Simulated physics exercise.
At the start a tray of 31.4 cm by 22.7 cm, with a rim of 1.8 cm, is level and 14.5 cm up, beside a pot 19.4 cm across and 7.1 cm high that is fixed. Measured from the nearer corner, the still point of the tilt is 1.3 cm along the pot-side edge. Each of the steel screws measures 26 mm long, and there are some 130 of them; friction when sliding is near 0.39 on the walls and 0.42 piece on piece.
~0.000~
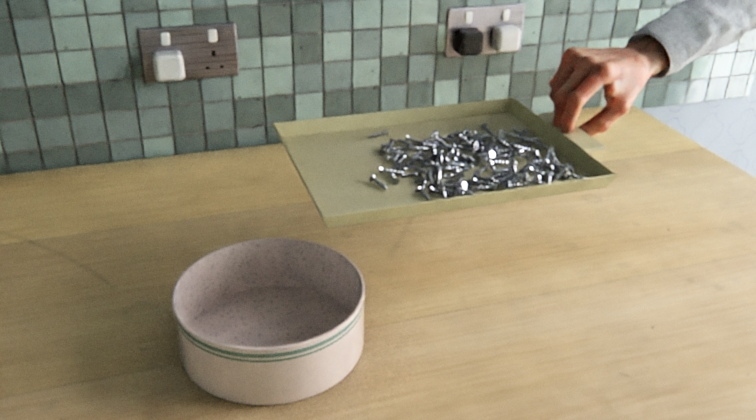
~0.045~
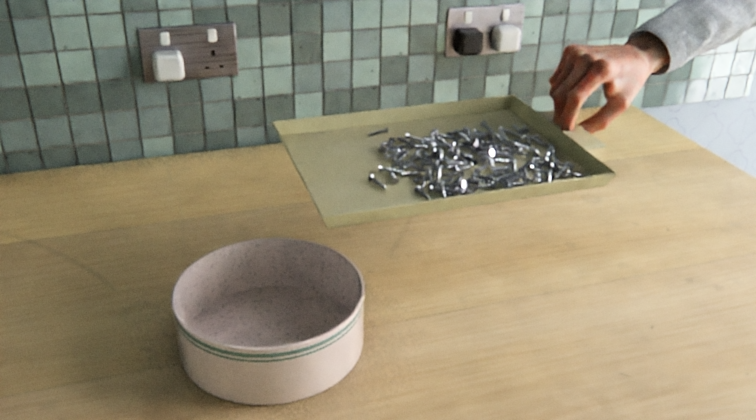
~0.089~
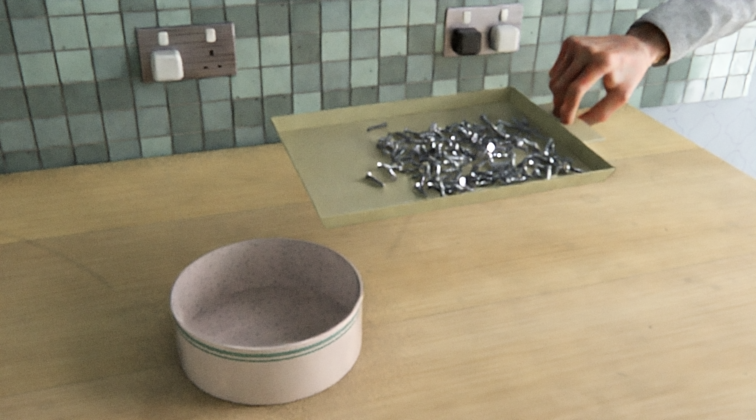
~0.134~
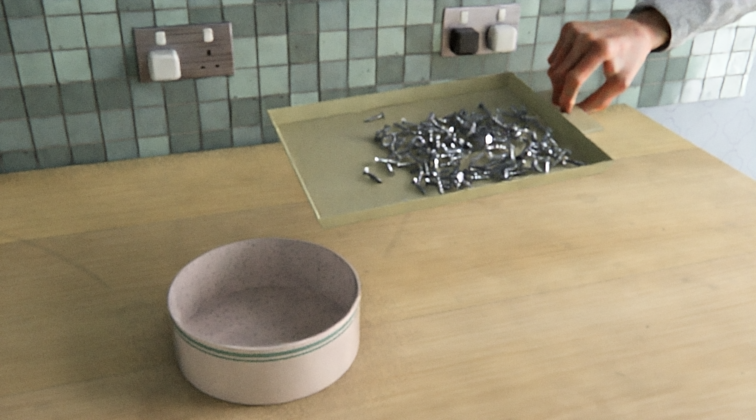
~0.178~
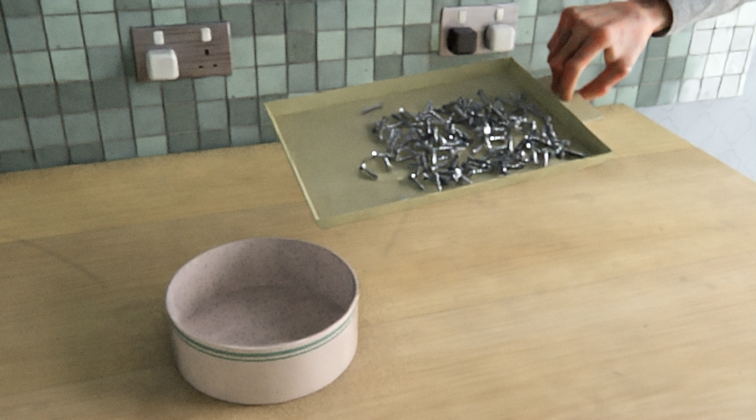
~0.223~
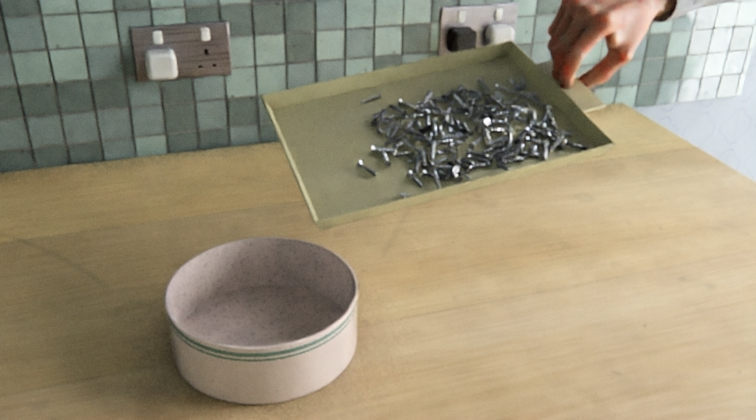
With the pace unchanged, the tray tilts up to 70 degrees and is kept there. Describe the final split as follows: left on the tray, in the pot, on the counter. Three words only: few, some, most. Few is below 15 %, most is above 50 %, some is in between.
Left on the tray - few, pot - most, counter - some.
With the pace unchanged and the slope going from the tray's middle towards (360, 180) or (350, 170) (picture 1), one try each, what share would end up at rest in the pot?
I'd put it at roughly 90 per cent for the first tilt and roughly 45 per cent for the second.
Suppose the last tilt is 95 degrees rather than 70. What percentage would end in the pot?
Share in the pot: Around 75 %.
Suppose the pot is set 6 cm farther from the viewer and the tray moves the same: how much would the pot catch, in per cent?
Then about 5 per cent.
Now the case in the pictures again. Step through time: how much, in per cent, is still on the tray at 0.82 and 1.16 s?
I'd say roughly 85, then roughly 15.
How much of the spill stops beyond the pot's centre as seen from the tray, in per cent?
Share: Around 10 %.
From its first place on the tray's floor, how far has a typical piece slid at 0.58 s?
5 cm.
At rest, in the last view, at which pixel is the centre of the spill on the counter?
(356, 405).
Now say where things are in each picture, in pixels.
In the first frame, tray tilt 0 degrees, front corners at (328, 212) and (607, 172); middle of the pieces at (471, 160); pot at (270, 287).
In the second frame, tray tilt 1 degrees, front corners at (328, 213) and (607, 171); middle of the pieces at (471, 158).
In the third frame, tray tilt 3 degrees, front corners at (326, 213) and (606, 166); middle of the pieces at (470, 154).
In the fourth frame, tray tilt 6 degrees, front corners at (323, 214) and (605, 158), lowest corner left front; middle of the pieces at (468, 146).
In the fifth frame, tray tilt 9 degrees, front corners at (321, 215) and (605, 150), lowest corner left front; middle of the pieces at (467, 137).
In the sixth frame, tray tilt 13 degrees, front corners at (320, 216) and (606, 141), lowest corner left front; middle of the pieces at (466, 128); pot at (263, 286). Its pace works out near 80 degrees a second.
Then, at 0.58 s, tilt 41 degrees; the tray holds 100 %, the pot 0 %.
After 0.82 s, tilt 60 degrees; the tray holds 85 %, the pot 0 %.
After 1.16 s, tilt 70 degrees; the tray holds 15 %, the pot 55 %.
At rest (1.9 s), tray 5 %, pot 70 %, counter 30 %.
